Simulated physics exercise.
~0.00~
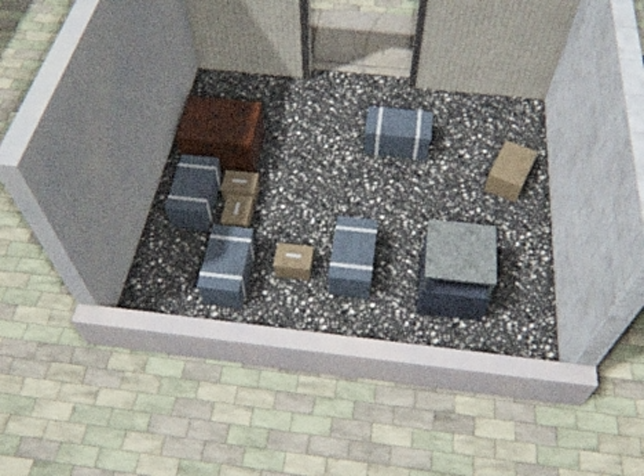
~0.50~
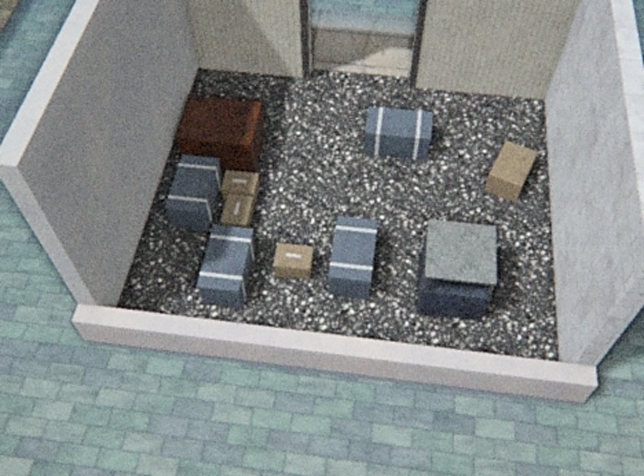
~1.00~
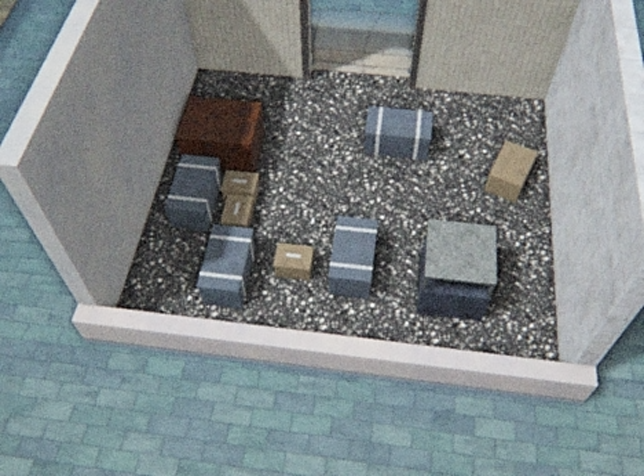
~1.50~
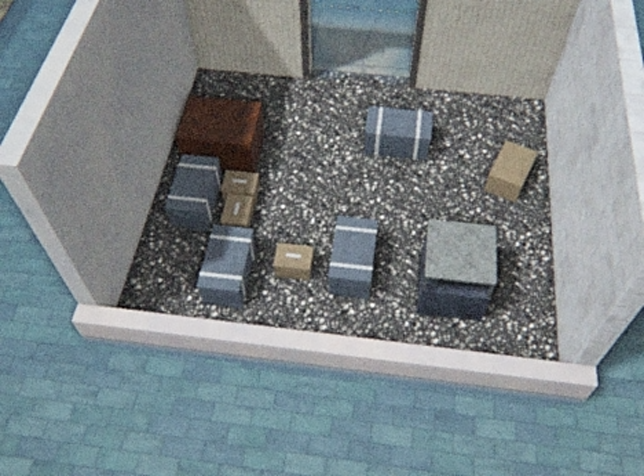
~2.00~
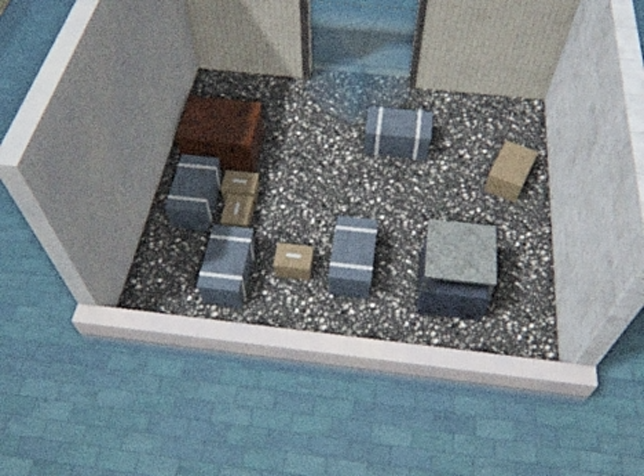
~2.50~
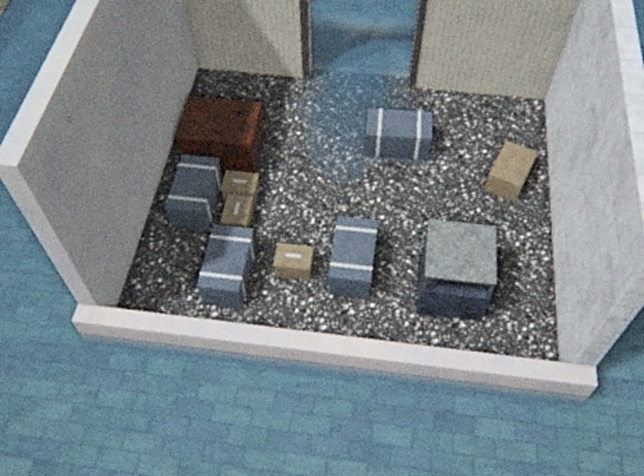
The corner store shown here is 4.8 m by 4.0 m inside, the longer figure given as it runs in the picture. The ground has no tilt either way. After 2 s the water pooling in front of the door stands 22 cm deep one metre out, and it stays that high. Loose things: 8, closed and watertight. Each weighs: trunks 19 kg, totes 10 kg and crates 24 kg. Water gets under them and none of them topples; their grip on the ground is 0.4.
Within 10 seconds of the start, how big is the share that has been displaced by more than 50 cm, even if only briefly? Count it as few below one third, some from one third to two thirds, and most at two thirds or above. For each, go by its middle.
Most.
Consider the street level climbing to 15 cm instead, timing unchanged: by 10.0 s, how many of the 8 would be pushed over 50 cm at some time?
I count 3 of them in that case.
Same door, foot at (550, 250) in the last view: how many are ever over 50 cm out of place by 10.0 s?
That would give 4.
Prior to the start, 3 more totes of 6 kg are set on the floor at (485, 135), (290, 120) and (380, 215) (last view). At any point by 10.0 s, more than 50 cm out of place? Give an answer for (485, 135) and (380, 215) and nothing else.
Taking them in order, the first is below the threshold and the second is above the threshold.
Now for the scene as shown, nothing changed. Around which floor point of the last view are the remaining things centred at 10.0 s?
(354, 262).
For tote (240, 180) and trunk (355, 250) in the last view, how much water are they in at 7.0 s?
I'd put it at 5 cm and 12 cm respectively.
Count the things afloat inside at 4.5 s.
Then: 0.
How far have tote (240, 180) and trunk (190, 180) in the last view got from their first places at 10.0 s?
100 cm, 30 cm.
After 3.5 s 1 of 8 are over 50 cm from their spots; 0 afloat.
After 4.5 s 2 of 8 are over 50 cm from their spots; 0 afloat.
After 7.0 s 4 of 8 are over 50 cm from their spots; 5 afloat.
After 10.0 s 6 of 8 are over 50 cm from their spots, and 6 have been at some point; 7 afloat.
